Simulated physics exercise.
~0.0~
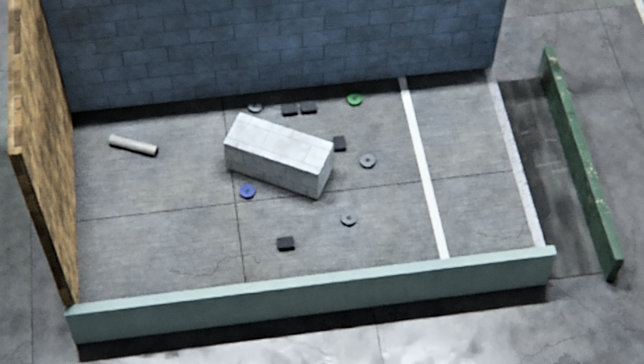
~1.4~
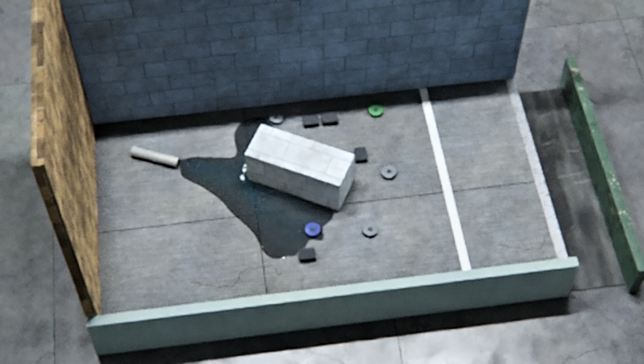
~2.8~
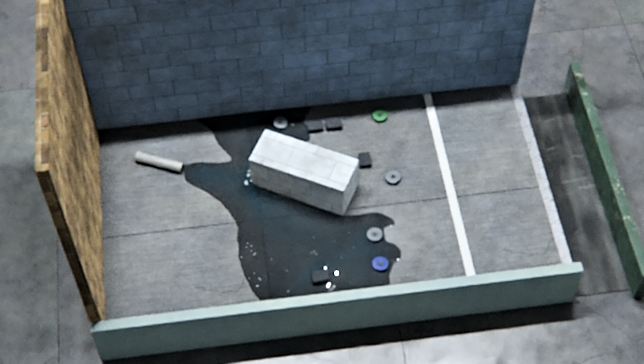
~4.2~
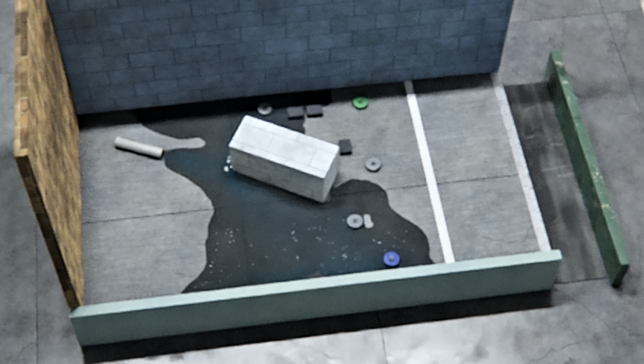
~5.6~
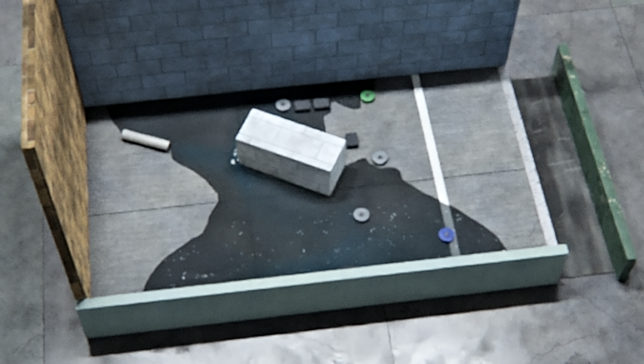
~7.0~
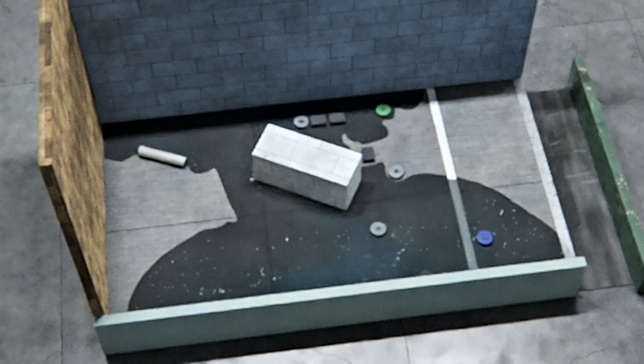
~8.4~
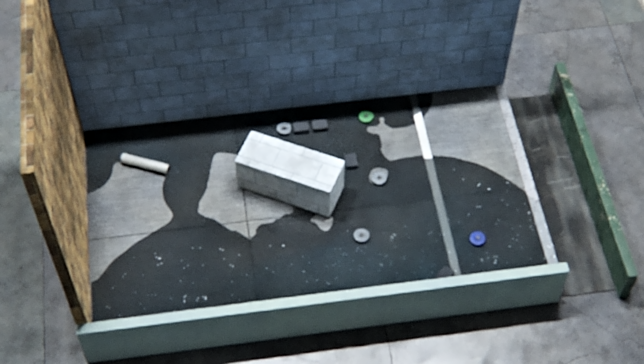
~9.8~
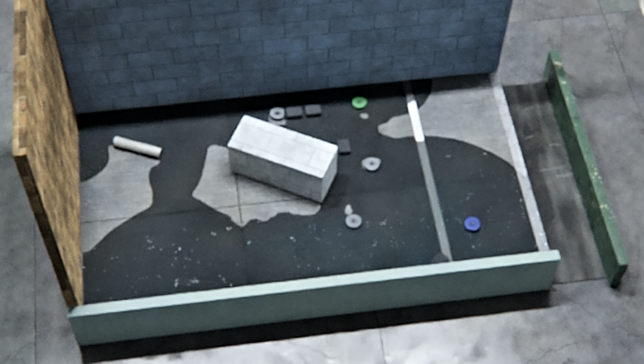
Water spreads in a dark sheet across a walled grey floor, flowing around a pale block and carrying a blue disc down and then right over a painted white line, where it comes to rest, while a green disc near the back wall stays short of the line.
